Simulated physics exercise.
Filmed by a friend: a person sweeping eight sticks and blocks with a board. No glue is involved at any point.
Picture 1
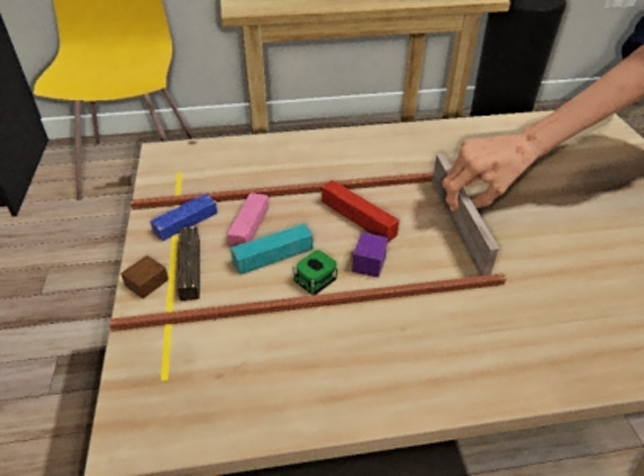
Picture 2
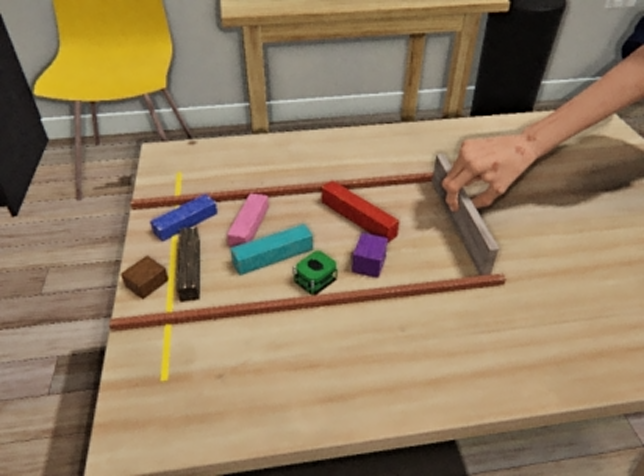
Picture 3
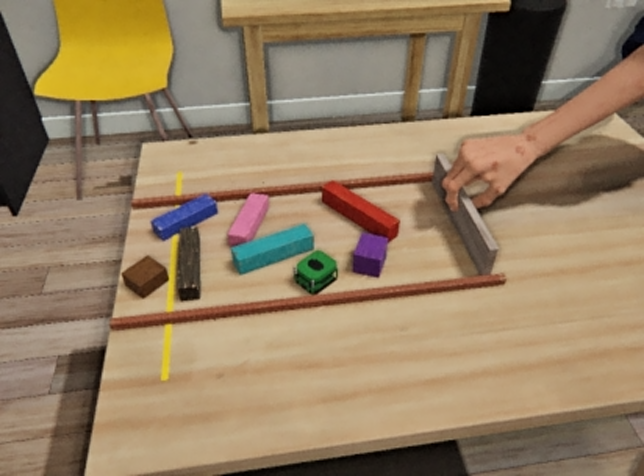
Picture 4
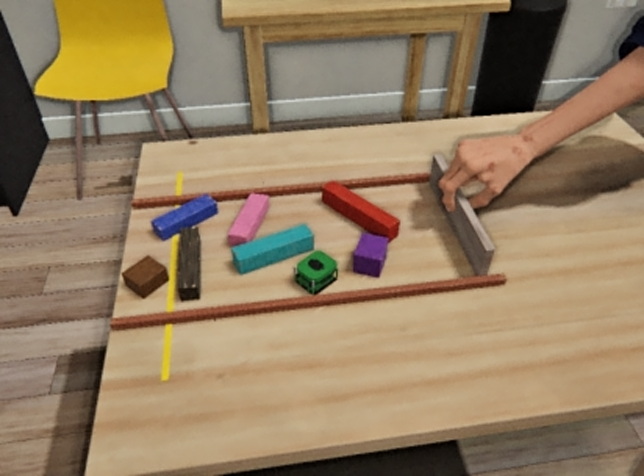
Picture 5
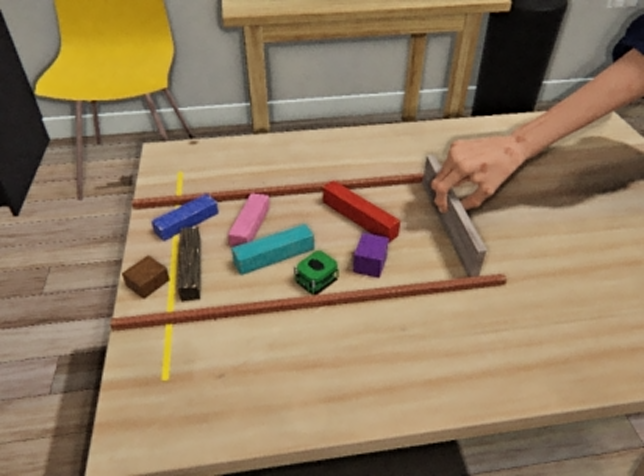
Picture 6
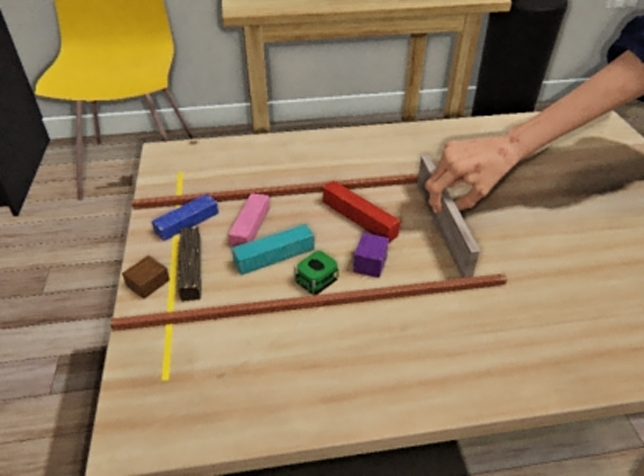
The footage shows a hand holding an upright board at the right of a wooden table, at first nearly still, then sliding it slightly left between two rods, while the colourful blocks and bars near the yellow line stay still.
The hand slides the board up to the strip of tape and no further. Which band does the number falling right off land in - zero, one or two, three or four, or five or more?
I predict the tally of drops will be above two but under five.
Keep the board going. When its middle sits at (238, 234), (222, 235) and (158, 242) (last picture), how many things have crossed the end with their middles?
The counts are 1, 2 and 6, in that order.
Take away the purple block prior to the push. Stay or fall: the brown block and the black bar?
As for the brown block, it topples off; as for the black bar, it topples off.
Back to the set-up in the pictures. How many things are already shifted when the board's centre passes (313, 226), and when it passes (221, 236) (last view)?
Counting first: 4, next 8.
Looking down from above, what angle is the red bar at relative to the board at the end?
It is near 0° out of line.
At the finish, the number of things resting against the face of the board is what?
The answer is 2.
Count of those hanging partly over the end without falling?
Answer: 2.
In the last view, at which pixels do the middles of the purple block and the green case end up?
Answer: First (155, 283), after that (121, 295).
A little later, none off yet; brown block at rest near (146, 277); blue bar at rest near (186, 217); black bar at rest near (190, 262).
Next, none off yet; brown block at rest near (146, 277); blue bar at rest near (186, 217); black bar shifted a little near (179, 264).
Later still, one off so far; brown block dropping near (147, 460); blue bar shifted a little near (152, 222); black bar tilted well over near (105, 281).
When it is over, the number that fall off is three or four; down, turquoise bar, black bar, blue bar and brown block.
